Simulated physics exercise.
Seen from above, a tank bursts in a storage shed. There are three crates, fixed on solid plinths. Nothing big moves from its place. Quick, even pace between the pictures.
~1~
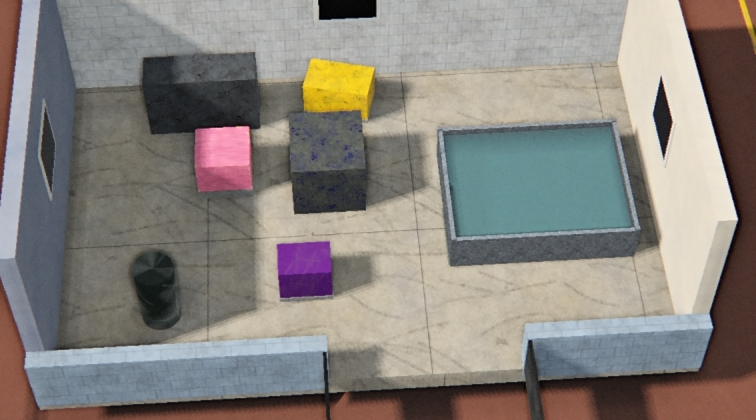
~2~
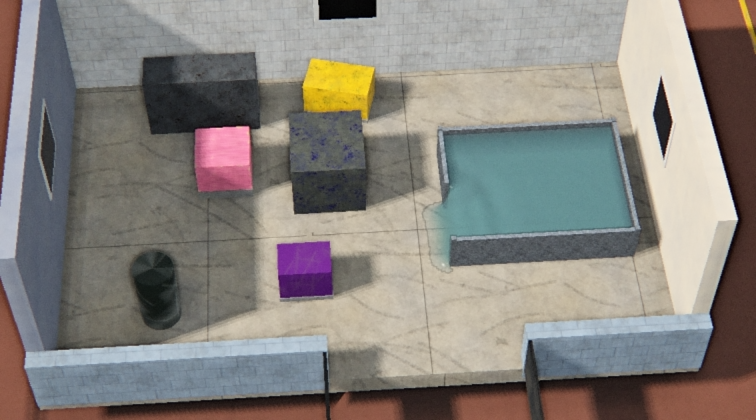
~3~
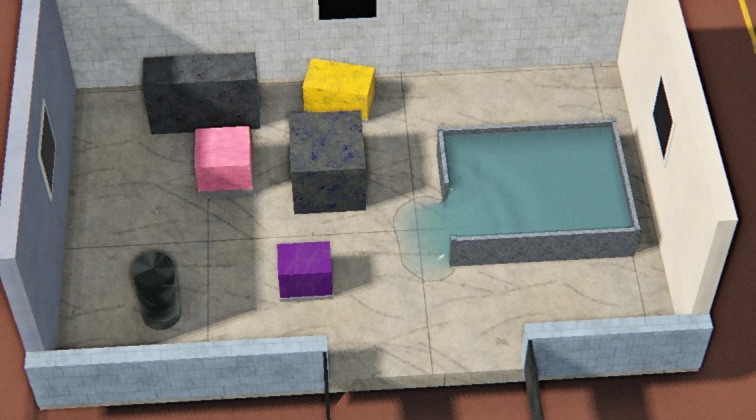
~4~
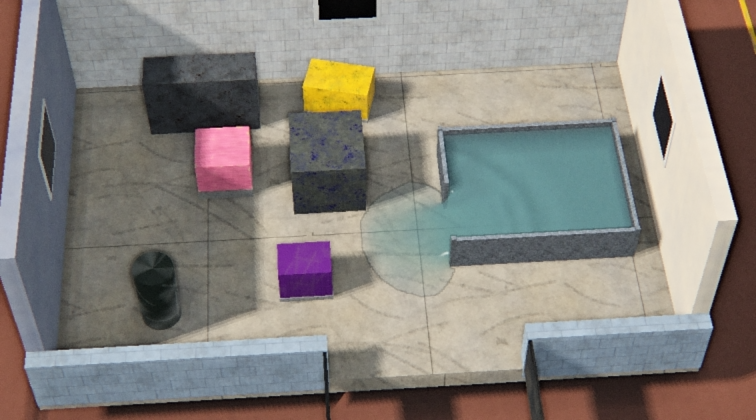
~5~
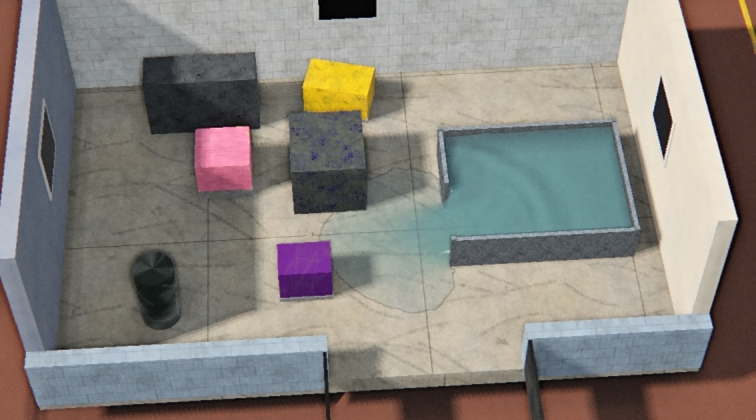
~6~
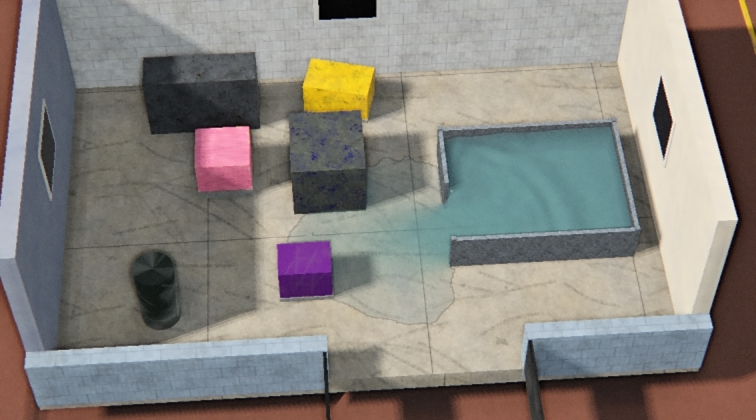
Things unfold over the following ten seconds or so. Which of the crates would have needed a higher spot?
Yellow crate: Yes, it gets wet. Purple crate: Yes, it gets wet. Pink crate: No, it stays dry.
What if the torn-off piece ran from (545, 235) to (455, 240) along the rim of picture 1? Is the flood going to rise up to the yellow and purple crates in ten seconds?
I expect yellow remains untouched while purple remains untouched.
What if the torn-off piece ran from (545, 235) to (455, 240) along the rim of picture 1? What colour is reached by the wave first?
My pick is the purple one.
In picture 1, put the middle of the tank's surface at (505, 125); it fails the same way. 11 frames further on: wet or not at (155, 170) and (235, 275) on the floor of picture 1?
The first spot is not reached, while the second is wetted.
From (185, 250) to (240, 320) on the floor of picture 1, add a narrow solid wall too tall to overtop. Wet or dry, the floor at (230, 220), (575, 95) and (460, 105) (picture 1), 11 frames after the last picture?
Outcome by spot, in order - watered, unwatered, unwatered.
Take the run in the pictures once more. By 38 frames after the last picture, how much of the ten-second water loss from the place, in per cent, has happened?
About 65 per cent.
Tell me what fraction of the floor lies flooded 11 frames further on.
Estimate: Some 35 in a hundred.
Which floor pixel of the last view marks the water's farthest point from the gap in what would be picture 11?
I reckon the front has reached (154, 266) by then.
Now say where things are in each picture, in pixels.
The first picture shows the tank at (536, 181) is whole and still.
In the second picture, the front is at (444, 267), out from the gap at (451, 229).
In the third picture, water pours out at (451, 229) and has run to (401, 215).
In the fourth picture, water pours out at (451, 230) and has run to (368, 221).
In the fifth picture, the front is at a hidden place, out from the gap at (451, 230).
In the sixth picture, water pours out at (451, 229) and has run to (294, 241).
A moment on, water covers 20 % of the floor; the yellow crate water round its plinth, the purple crate water round its plinth, the pink crate not reached.
Next, water covers 35 % of the floor; the yellow crate water round its plinth, the purple crate water round its plinth, the pink crate water round its plinth.
Then, water covers 50 % of the floor; the yellow crate water round its plinth, the purple crate water round its plinth, the pink crate water round its plinth.
Later, water covers 65 % of the floor; the yellow crate water round its plinth, the purple crate water round its plinth, the pink crate water round its plinth.
In the end, water covers 80 % of the floor; the yellow crate was topped, the purple crate was topped, the pink crate stayed above the water.
